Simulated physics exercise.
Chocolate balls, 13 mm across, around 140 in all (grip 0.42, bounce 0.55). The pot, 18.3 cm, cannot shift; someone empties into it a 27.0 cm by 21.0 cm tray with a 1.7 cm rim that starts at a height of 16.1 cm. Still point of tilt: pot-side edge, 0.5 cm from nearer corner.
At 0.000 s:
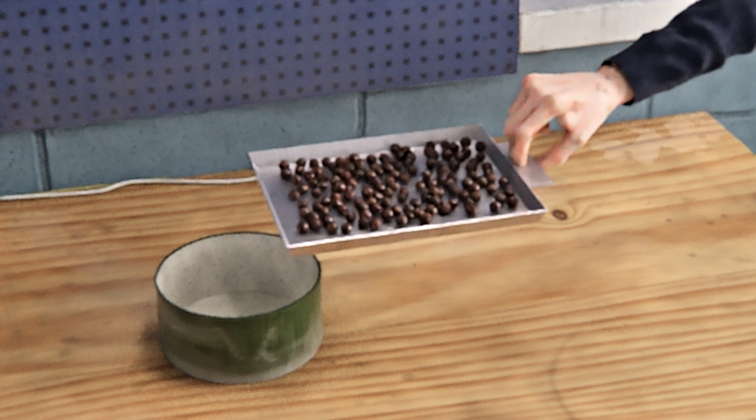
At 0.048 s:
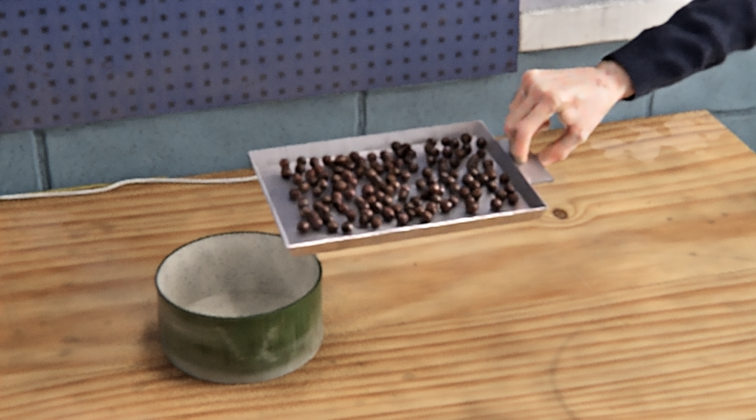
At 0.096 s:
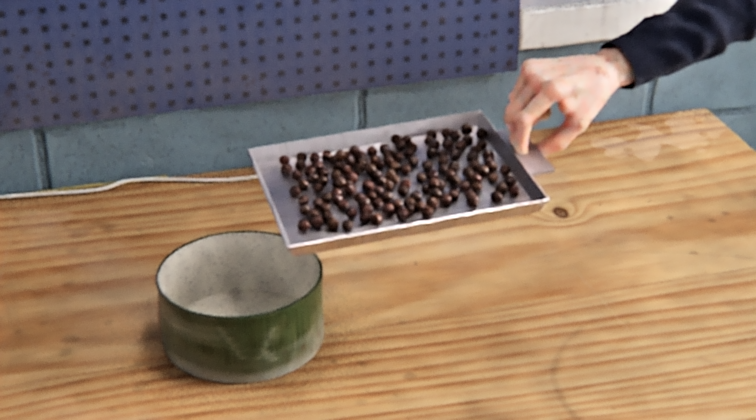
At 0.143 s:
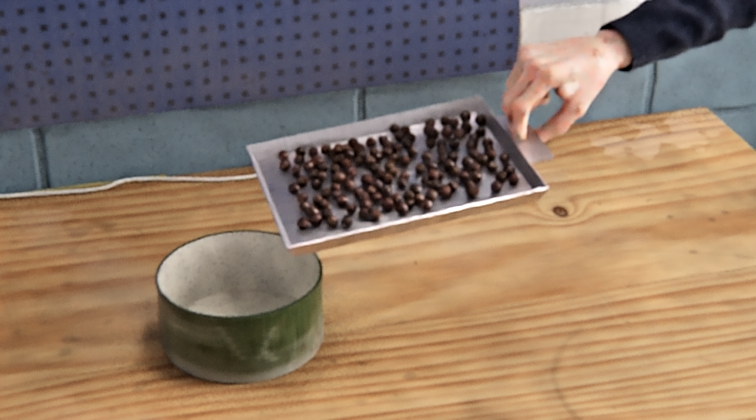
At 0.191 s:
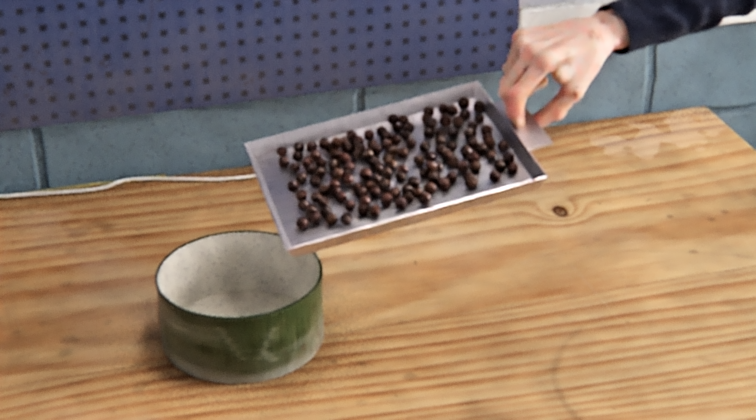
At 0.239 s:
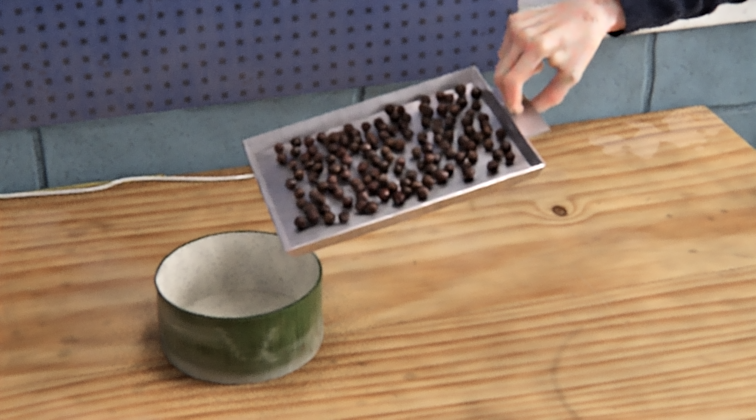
On a wooden tabletop, a hand raises the right side of a metal tray of dark brown balls beside a green pot.
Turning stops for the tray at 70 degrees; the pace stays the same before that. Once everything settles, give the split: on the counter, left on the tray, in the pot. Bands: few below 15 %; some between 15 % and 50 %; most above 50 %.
Counter: Most; tray: Few; pot: Some.
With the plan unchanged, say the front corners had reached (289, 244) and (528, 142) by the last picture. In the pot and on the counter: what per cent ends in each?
Pot 70; counter 30.
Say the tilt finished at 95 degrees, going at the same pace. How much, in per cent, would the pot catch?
That comes out at some 40 per cent.
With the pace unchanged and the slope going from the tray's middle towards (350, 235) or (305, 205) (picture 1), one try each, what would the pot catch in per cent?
Some 0 and 75 per cent.
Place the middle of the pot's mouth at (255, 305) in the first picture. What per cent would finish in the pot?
With the pot there, close to 95 per cent.
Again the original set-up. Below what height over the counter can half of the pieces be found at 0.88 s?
Roughly 20 centimetres, more or less.
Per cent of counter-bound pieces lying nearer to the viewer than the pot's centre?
100 %.
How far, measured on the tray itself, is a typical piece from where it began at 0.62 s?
Displacement on the tray: Roughly 9 cm.
After 0.62 s, tilt 40 degrees; the tray holds 100 %, the pot 0 %.
After 0.88 s, tilt 59 degrees; the tray holds 70 %, the pot 5 %.
After 1.24 s, tilt 70 degrees; the tray holds 15 %, the pot 30 %.
At rest (2.4 s), counter 60 %, tray 0 %, pot 40 %.
